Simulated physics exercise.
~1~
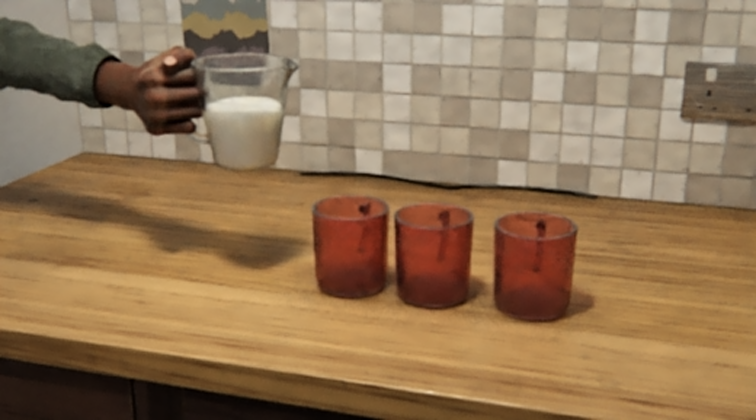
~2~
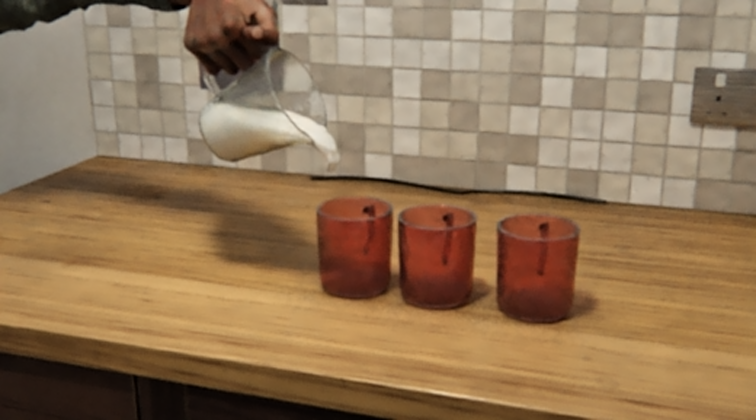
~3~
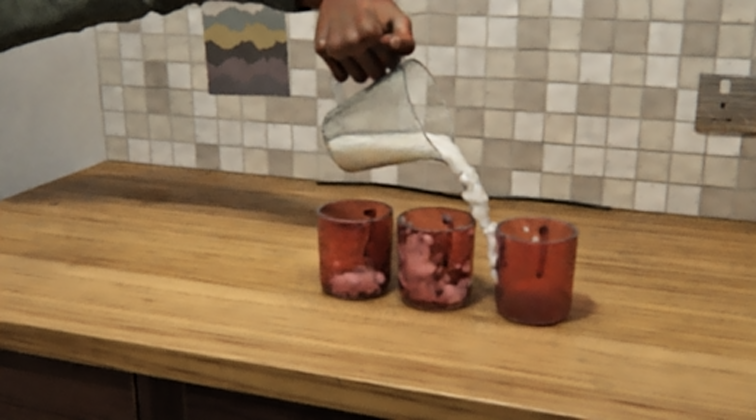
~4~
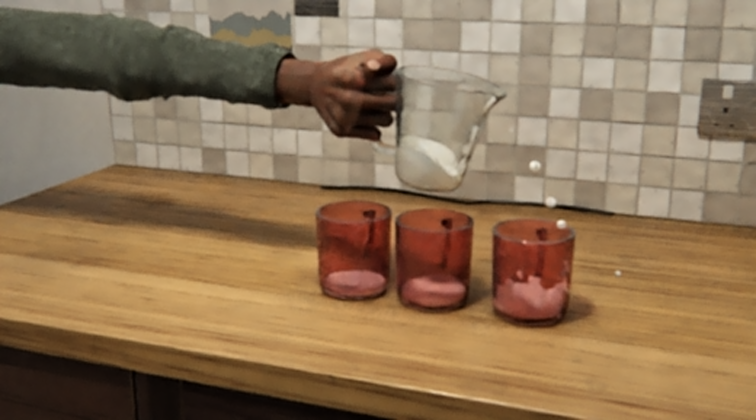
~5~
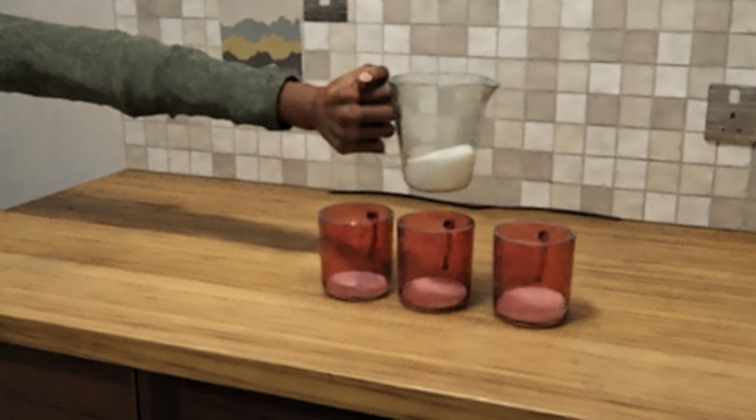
A hand tipped a clear jug of milk and moved it rightwards above three empty red mugs on a wooden worktop, pouring into each in turn, then levelled it, leaving a little milk in every mug and some still in the jug.
